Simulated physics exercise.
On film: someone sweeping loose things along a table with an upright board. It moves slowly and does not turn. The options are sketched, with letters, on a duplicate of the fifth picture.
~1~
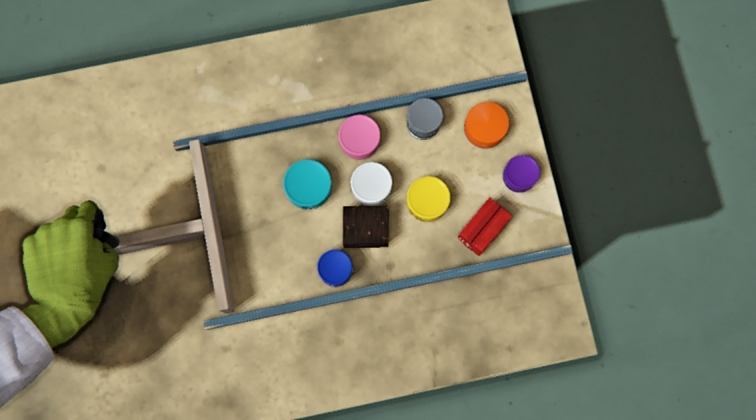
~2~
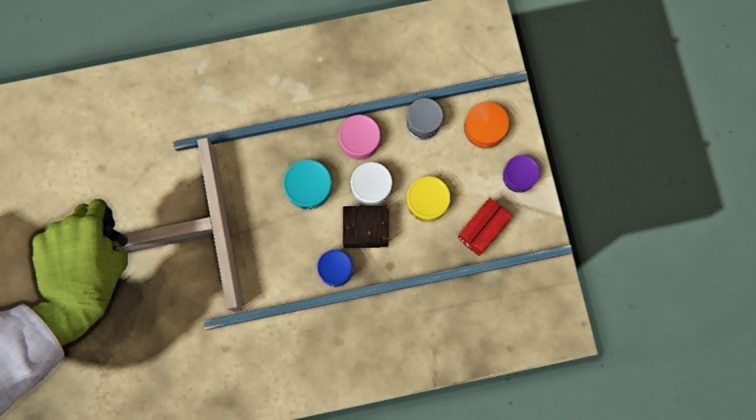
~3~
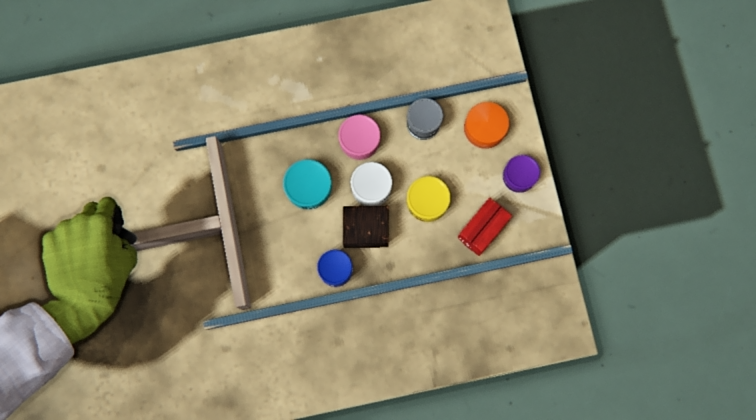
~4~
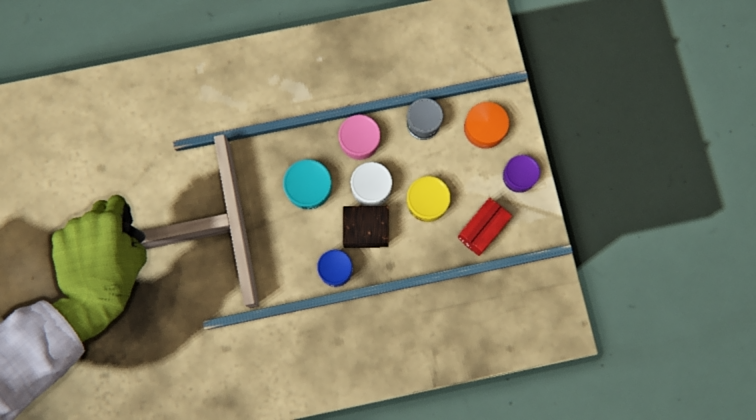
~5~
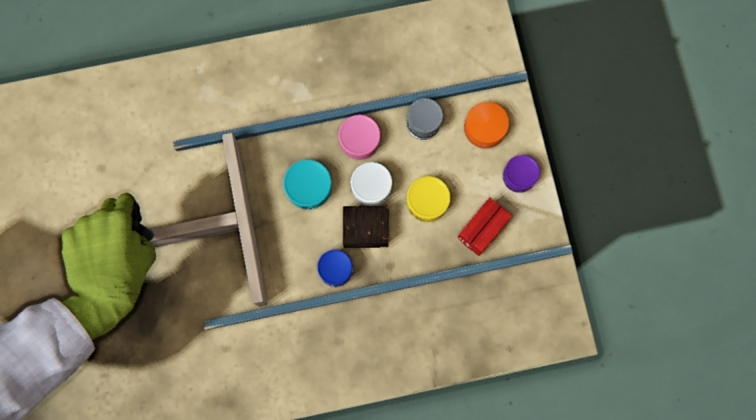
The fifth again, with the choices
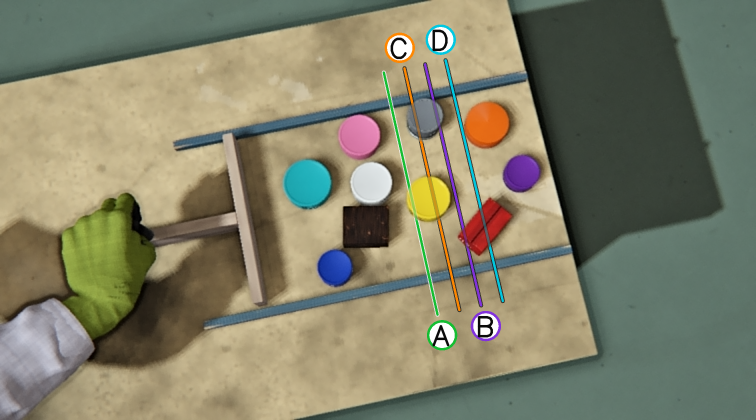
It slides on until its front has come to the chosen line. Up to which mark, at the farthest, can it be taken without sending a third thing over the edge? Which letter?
As far as mark D.
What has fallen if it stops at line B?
The purple jar.
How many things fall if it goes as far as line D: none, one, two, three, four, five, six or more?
By then, two.
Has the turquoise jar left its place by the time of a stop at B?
By then, yes.
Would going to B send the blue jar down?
No.
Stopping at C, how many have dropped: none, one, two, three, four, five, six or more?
The count is none.
On the marked copy, A at (410, 190); B at (452, 181); C at (431, 186); D at (473, 177).
Taking D. A third of the way, board (327, 199); yellow tub (432, 201); pink jar (364, 133).
Two thirds of the way, board (409, 182); purple jar (529, 174); orange tin (496, 116).
When it is over, board (473, 169); orange tin over the edge; purple jar over the edge; two fallen.
As for the rest, A is within the limit but short; B is within the limit but short; C is within the limit but short.
